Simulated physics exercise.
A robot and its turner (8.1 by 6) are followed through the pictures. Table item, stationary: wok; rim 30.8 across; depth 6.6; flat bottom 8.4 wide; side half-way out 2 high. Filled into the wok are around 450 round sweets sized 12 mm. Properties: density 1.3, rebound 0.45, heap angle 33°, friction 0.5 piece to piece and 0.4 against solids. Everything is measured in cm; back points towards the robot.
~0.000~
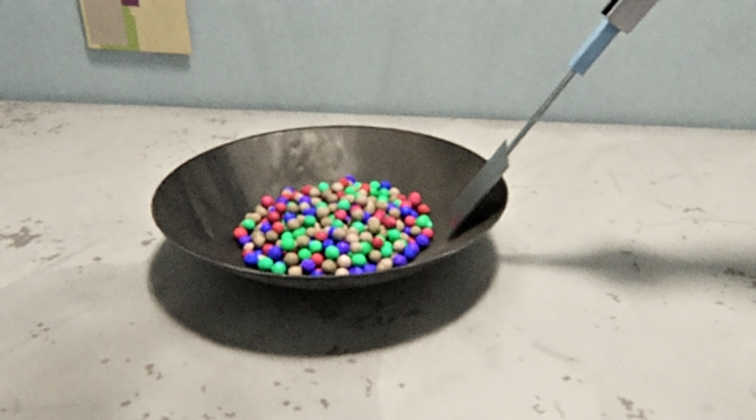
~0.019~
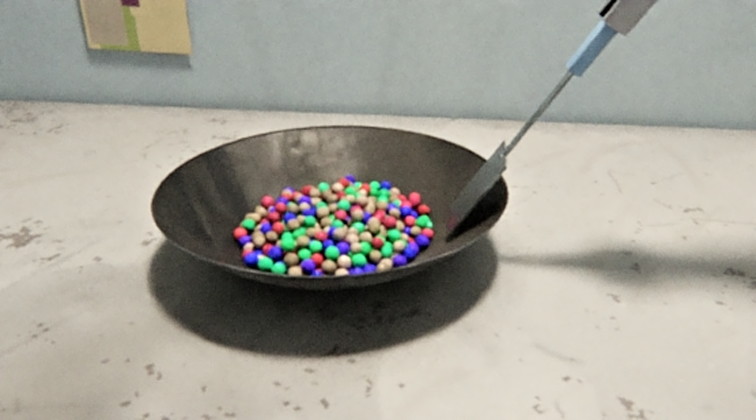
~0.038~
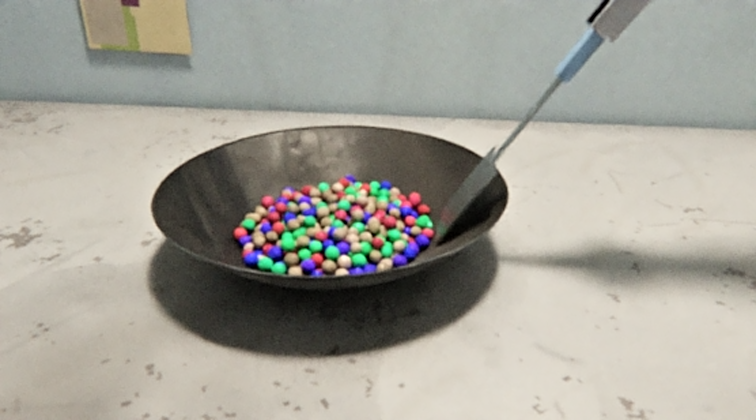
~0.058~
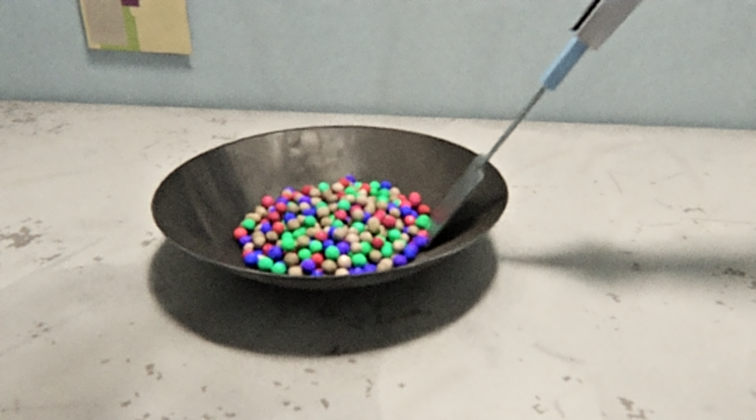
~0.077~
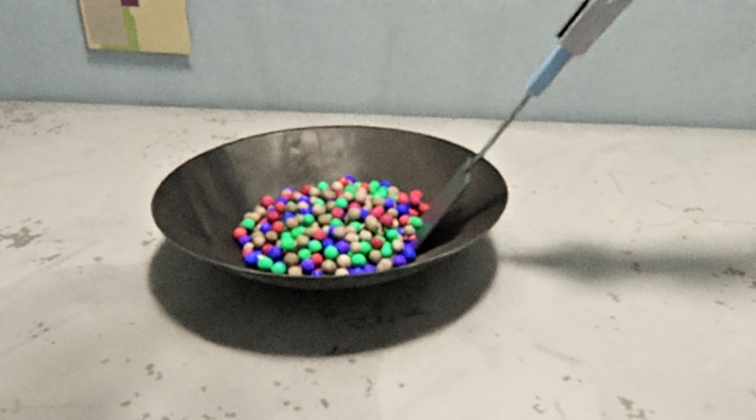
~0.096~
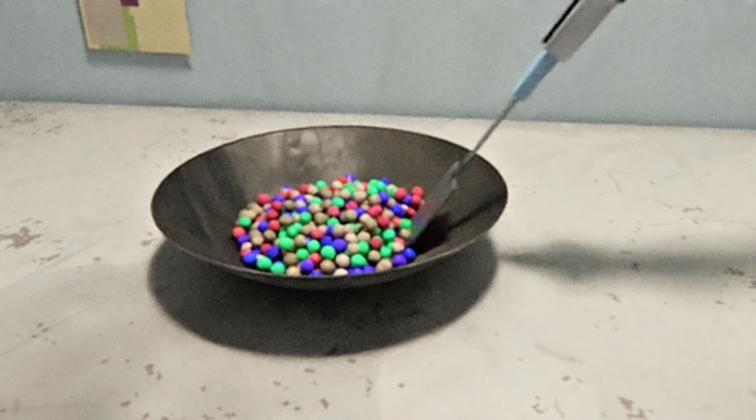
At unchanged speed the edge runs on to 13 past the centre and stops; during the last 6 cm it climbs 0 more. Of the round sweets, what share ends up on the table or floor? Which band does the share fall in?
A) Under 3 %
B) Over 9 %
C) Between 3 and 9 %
Over 9 % (B).
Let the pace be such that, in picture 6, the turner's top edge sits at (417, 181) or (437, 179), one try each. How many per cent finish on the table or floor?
Try one roughly 30 per cent; try two roughly 25 per cent.
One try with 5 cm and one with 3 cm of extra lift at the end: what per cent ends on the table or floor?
Roughly 15 % and then 20 %.
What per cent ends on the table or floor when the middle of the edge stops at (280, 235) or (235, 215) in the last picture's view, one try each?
Try 1: Approx. 0 %; try 2: Approx. 5 %.
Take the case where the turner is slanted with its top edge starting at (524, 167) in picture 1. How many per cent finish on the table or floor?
About 20 per cent.
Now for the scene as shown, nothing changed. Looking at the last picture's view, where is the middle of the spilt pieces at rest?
(88, 232) or thereabouts.
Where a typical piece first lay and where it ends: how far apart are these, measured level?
Distance: Near 5 cm.
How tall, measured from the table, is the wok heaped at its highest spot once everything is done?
Close to 7.5 centimetres high.
After 0.23 s, sloping 57°, highest piece 6 above the table; 453 in the wok.
After 0.37 s, sloping 57°, highest piece 8 above the table; 453 in the wok.
After 0.63 s, sloping 57°, highest piece 7 above the table; 353 in the wok, 97 on the table or floor, 3 on the blade or in flight.
After 1.68 s, sloping 57°, highest piece 7 above the table; 353 in the wok, 100 on the table or floor.
In the end, 353 in the wok, 100 on the table or floor. That is 22 % on the table or floor.
